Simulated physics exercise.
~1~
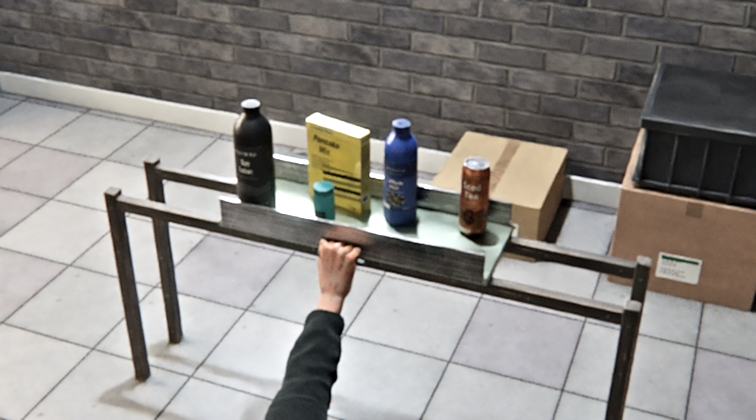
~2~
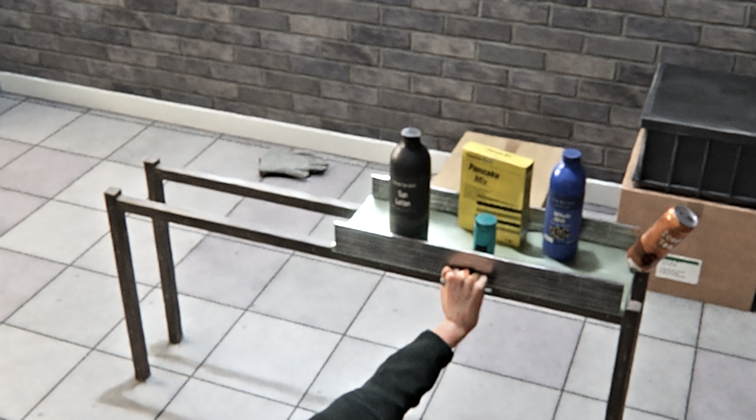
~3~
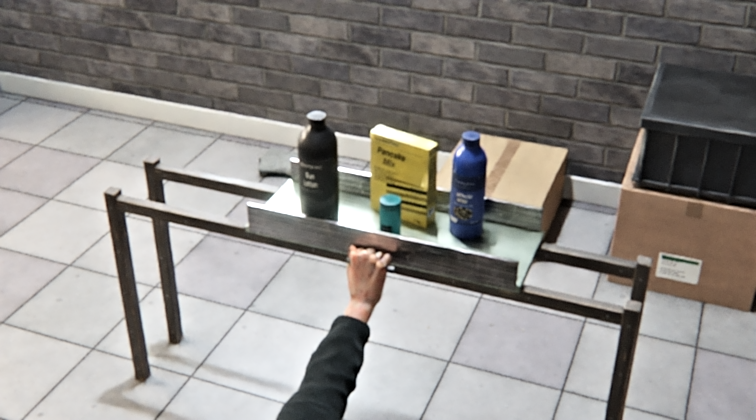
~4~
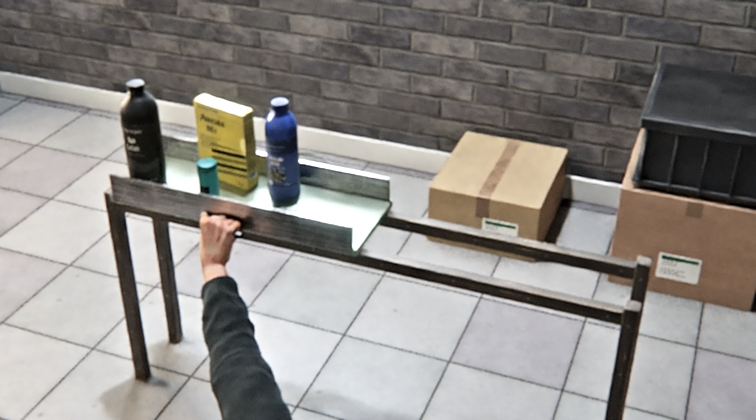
A tray pushed by a hand sliding right, an orange can tipping off its end, then sliding left with four items upright.
